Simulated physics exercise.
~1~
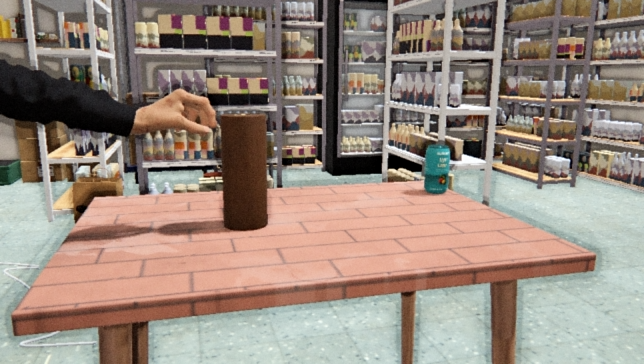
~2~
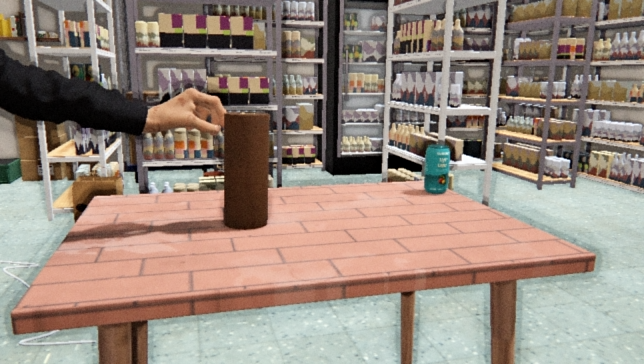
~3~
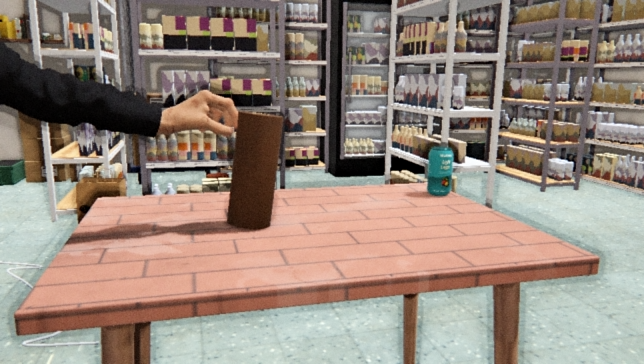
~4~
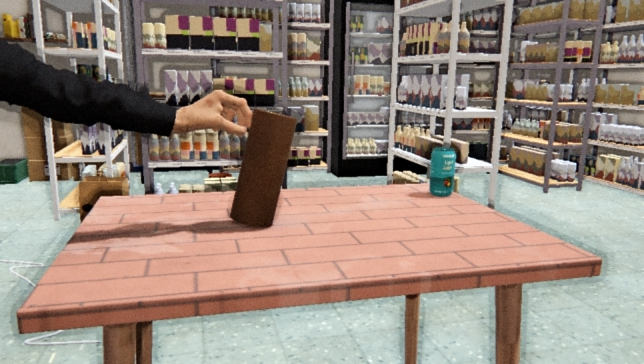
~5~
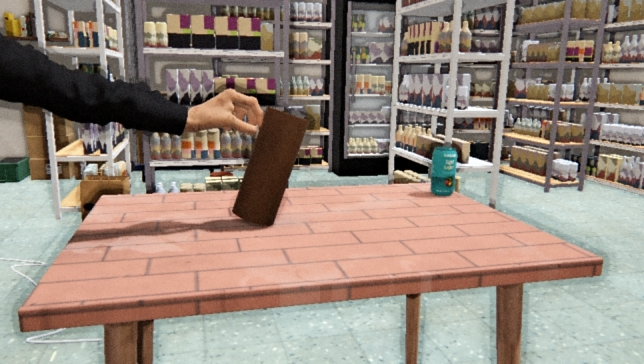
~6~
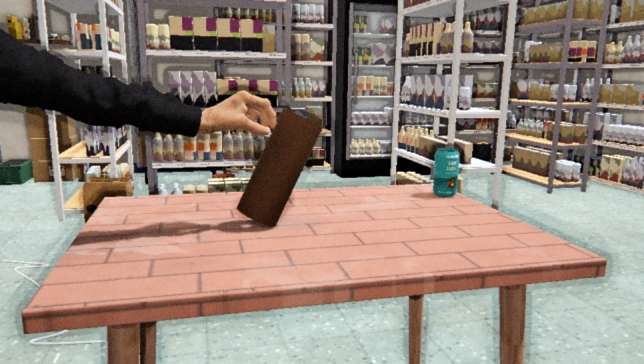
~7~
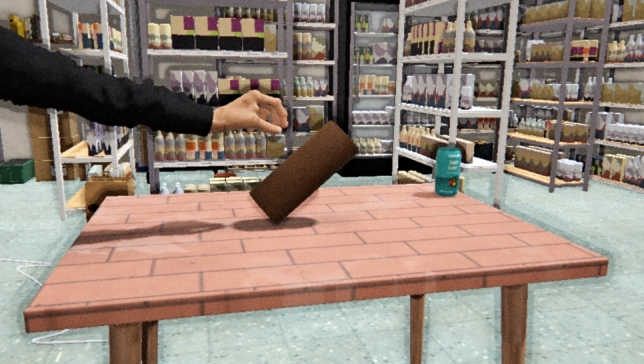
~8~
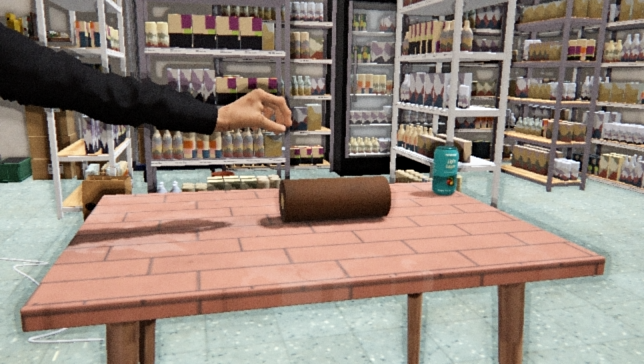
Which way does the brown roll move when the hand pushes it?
The brown roll moves to the right, tipping over that way until it lies on its side on the table.
